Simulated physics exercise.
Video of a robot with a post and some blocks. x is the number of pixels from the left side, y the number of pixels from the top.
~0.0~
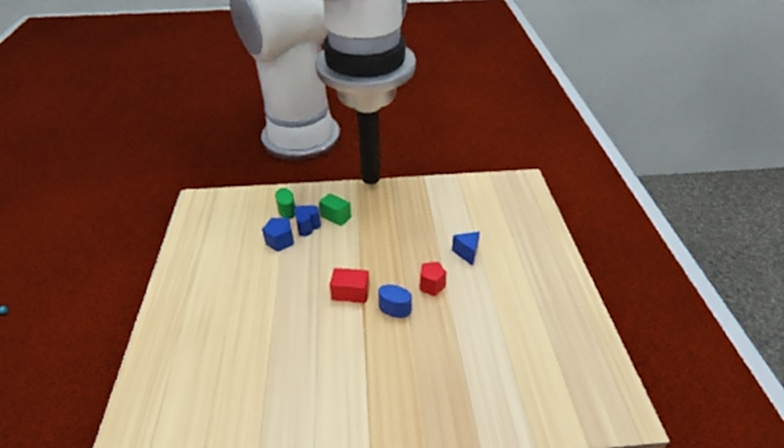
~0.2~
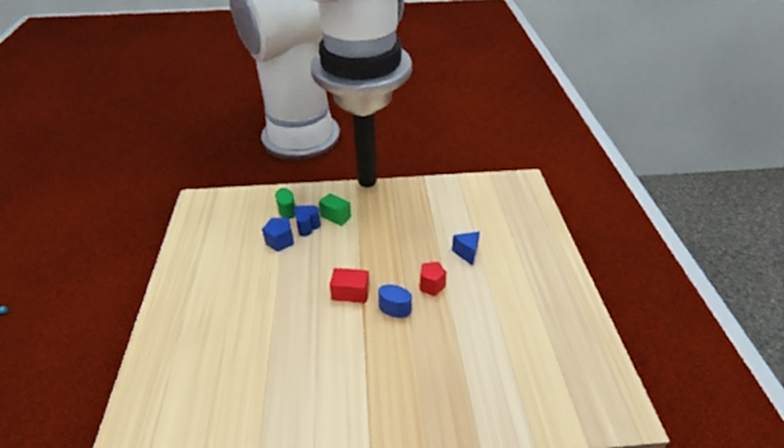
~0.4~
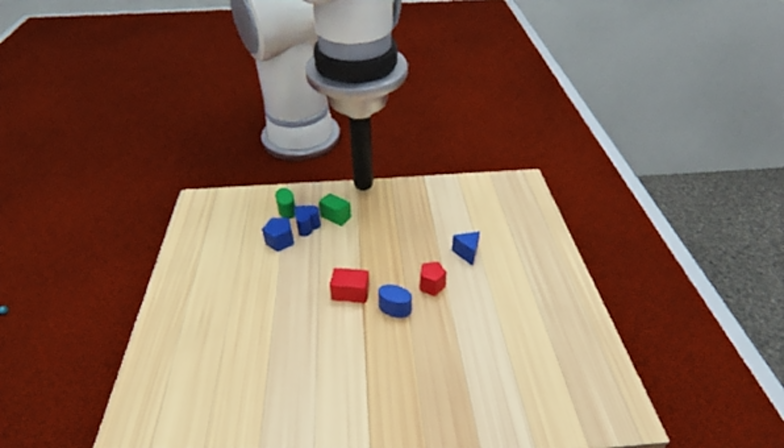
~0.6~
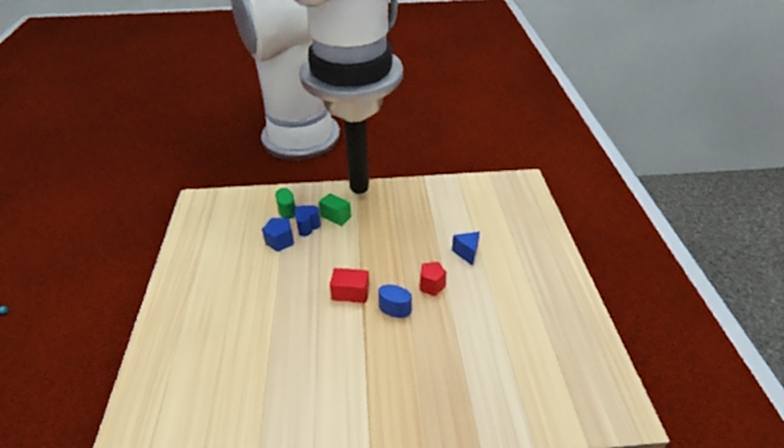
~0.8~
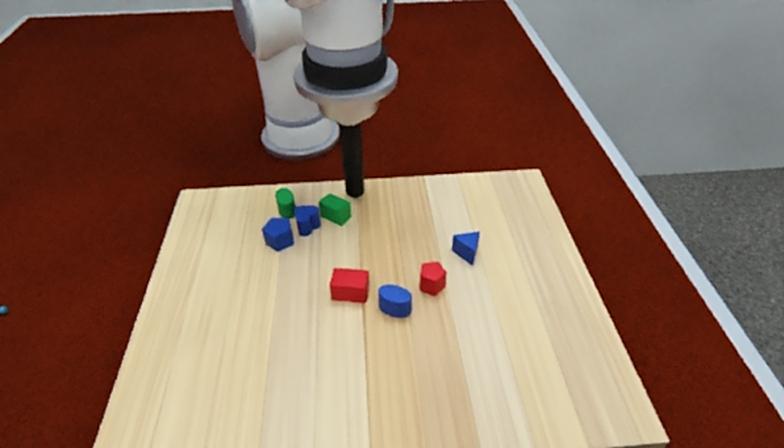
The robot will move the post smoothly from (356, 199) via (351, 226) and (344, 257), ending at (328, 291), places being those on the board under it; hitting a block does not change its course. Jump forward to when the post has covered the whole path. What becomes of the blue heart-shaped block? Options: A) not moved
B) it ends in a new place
Choice A: Not moved.
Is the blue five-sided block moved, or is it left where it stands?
Here's my answer: The blue five-sided block remains in position.
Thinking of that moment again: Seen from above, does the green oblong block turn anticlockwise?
The answer is no.
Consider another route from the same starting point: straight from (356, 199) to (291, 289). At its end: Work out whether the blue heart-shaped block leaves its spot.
It shifts position.
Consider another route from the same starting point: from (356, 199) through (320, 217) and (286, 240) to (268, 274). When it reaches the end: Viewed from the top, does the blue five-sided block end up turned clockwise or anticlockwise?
The twist is clockwise.
On the path given first. One third of the way, post (350, 221); green oblong block (330, 207), turned 55° clockwise.
Two thirds of the way, post (343, 251); green oblong block (330, 208), turned 55° clockwise.
At the end, post (327, 284); blue five-sided block unmoved; blue heart-shaped block unmoved; green oblong block (330, 208), turned 55° clockwise; red oblong block (348, 285), turned 45° anticlockwise.
